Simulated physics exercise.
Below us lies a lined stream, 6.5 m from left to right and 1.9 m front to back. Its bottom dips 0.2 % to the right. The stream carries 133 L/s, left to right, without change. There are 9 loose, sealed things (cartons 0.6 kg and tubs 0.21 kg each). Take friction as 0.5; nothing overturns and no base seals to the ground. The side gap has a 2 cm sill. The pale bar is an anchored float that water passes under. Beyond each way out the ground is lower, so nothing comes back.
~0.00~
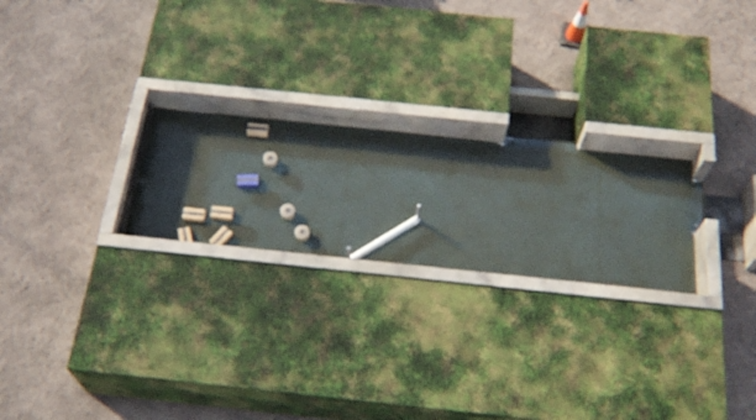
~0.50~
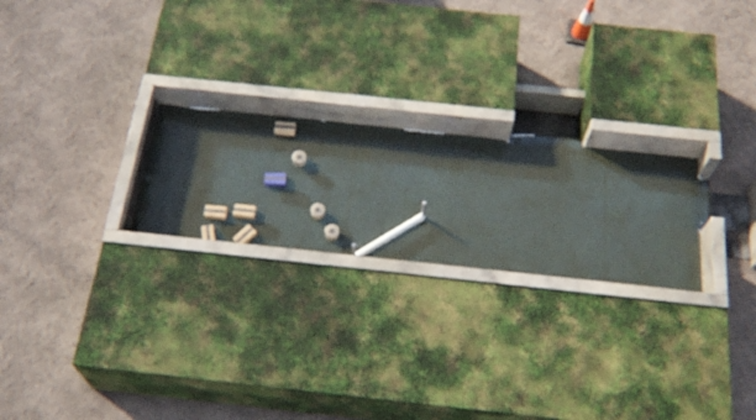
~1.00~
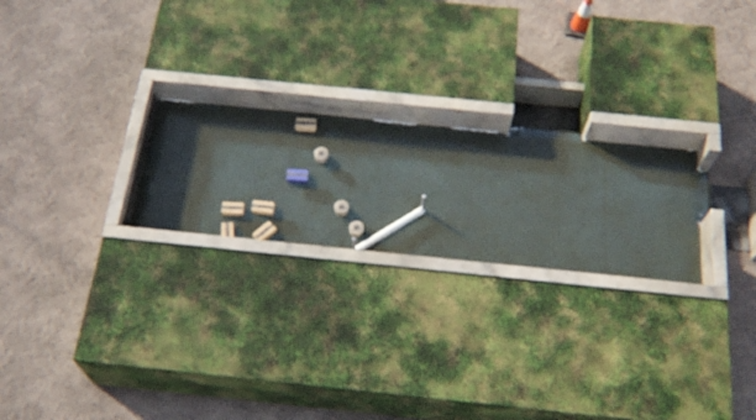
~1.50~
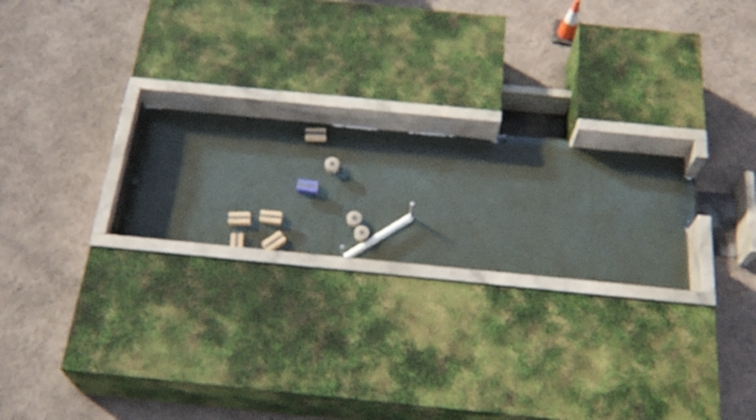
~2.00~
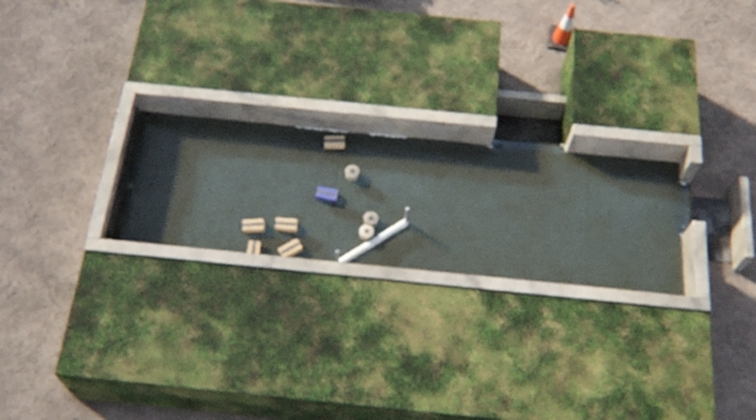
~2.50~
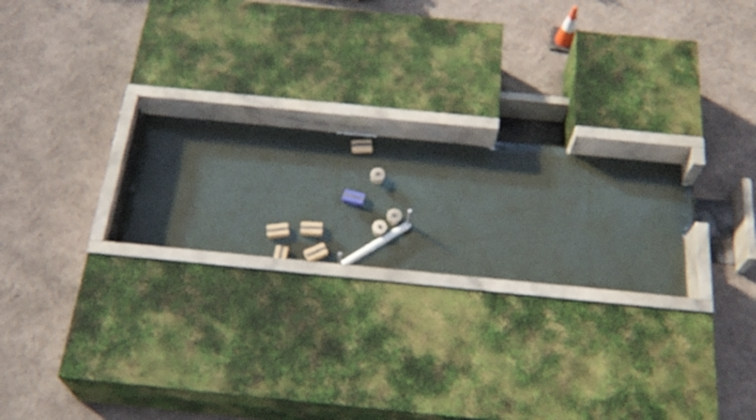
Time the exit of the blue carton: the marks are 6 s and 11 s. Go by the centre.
Expect it between the two times.
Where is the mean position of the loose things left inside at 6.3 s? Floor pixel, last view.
Near (456, 212).
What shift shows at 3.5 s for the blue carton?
About 200 cm.
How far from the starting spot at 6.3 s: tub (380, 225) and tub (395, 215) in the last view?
In turn: 250 cm, 300 cm.
After 3.5 s the blue carton is near (403, 200), 1.9 m from its start, afloat; 0 of 9 are out; 9 afloat.
After 6.3 s the blue carton is near (531, 185), 3.4 m from its start, afloat; 1 of 9 are out; 8 afloat.
After 10.0 s the blue carton has gone out (at 8.2 s); 4 of 9 are out; 5 afloat.
After 14.0 s the blue carton has gone out (at 8.2 s); 7 of 9 are out; 2 afloat.
